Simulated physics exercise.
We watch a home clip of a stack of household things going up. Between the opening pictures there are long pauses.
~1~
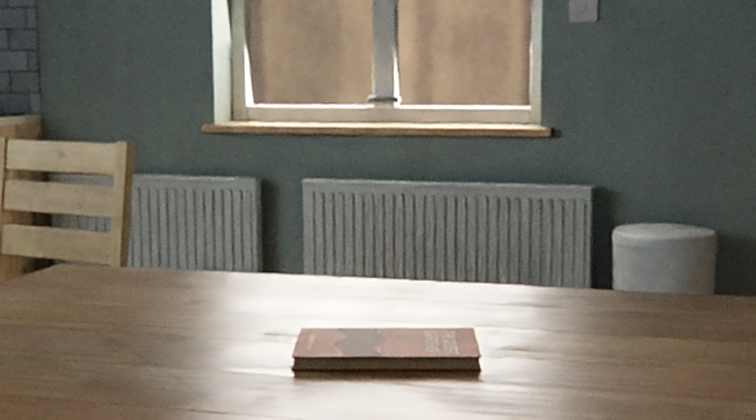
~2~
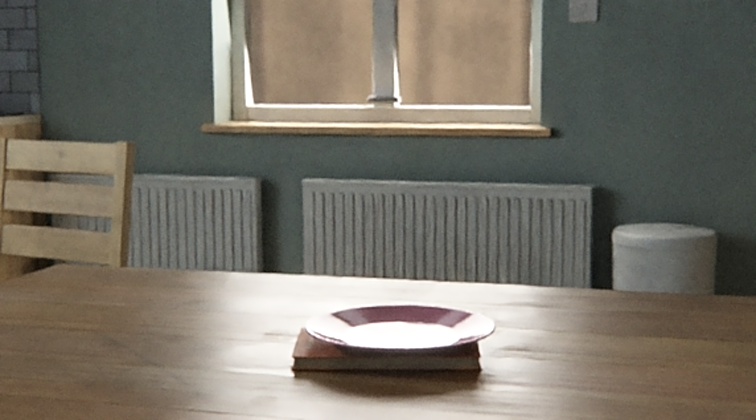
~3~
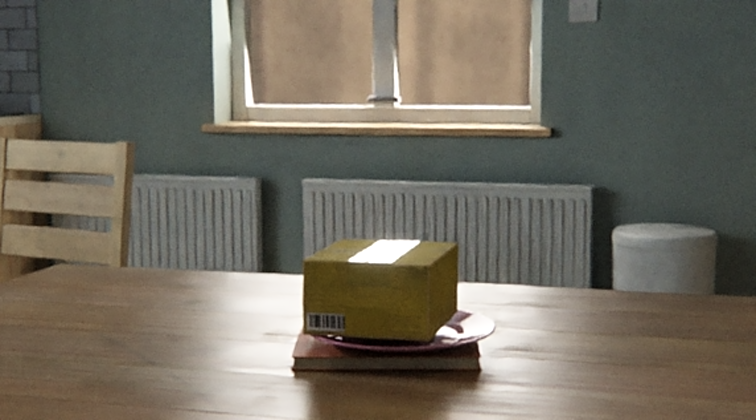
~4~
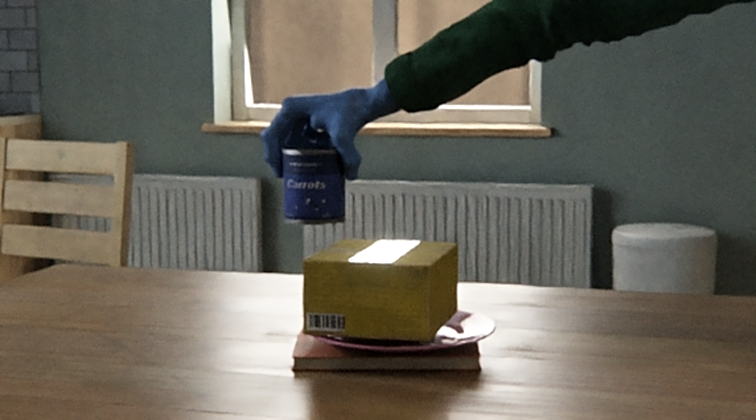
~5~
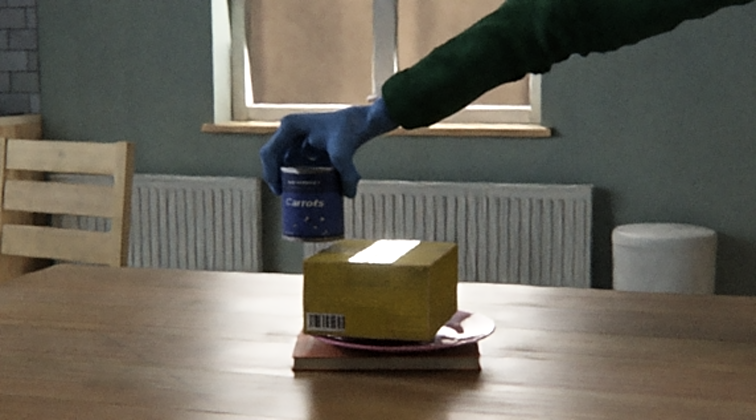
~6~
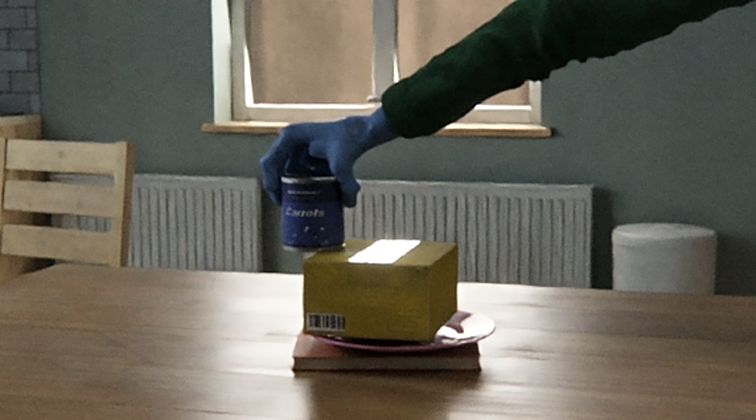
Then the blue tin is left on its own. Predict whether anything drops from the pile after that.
It will not remain standing.
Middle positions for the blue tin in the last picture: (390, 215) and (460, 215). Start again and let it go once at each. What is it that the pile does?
So, in case one it stays steady, and in case two it falls over.
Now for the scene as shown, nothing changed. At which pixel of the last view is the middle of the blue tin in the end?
It ends near (215, 307).
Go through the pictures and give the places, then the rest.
In the first picture, the last thing is not in view yet.
In the second picture, the last thing is not in view yet.
In the third picture, the last thing is not in view yet; orange book (387, 348).
The fourth picture shows still above its spot; blue tin (314, 184).
The fifth picture shows still above its spot; blue tin (313, 202); yellow box (383, 287).
The sixth picture shows in place under the hand; blue tin (313, 212); orange book (387, 348).
Then, 0.40 s later than the last frame, blue tin now fallen.
Then, 1.10 s later than the last frame, things are still on the move.
When it is over, fallen, blue tin; the other 3 as before. End places, in pixels of the last picture, blue tin near (215, 307). The pile loses its balance.
